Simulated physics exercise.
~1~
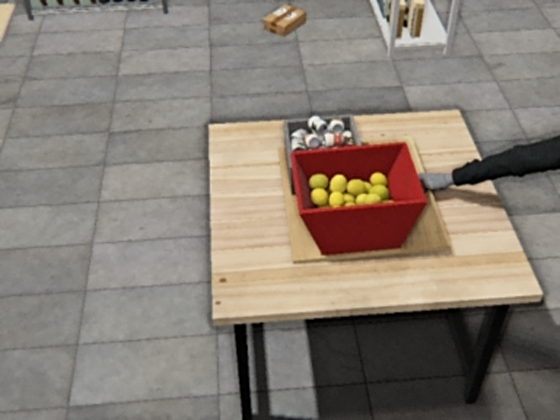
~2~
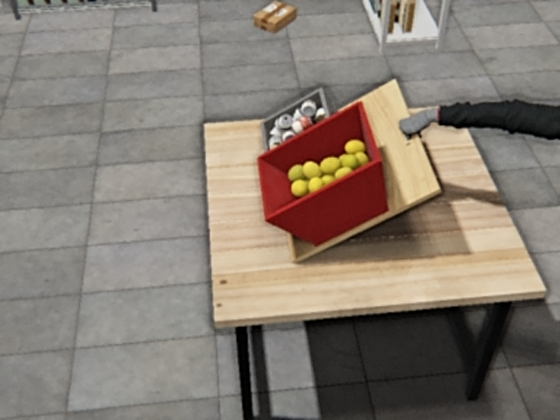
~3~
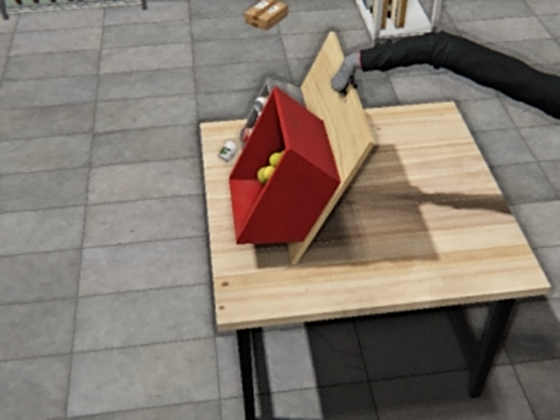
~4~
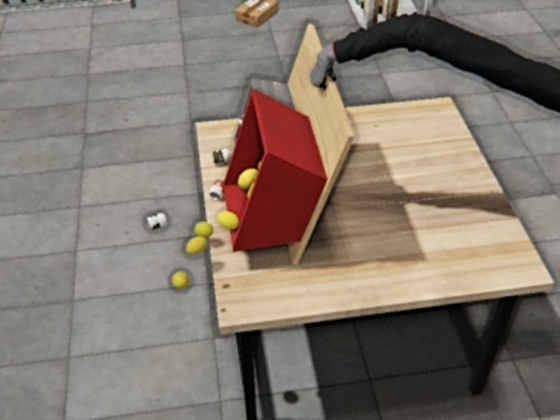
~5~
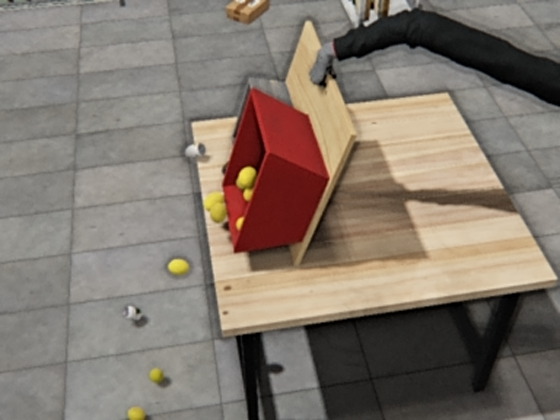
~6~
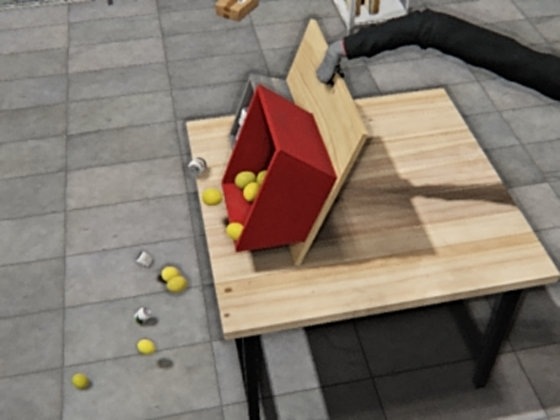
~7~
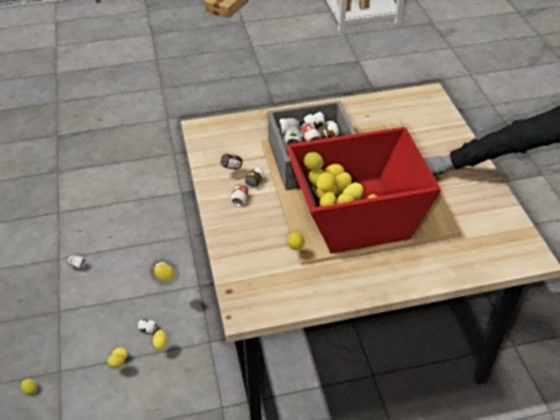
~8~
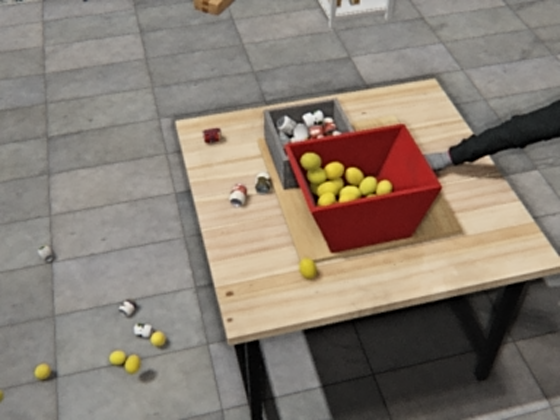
The video shows a gloved hand tipping a plywood board steeply on a table, spilling some lemons from a red tray and some mini cans from a grey tray. The board is lowered flat again, leaving most pieces in the trays and others scattered on the table and floor.
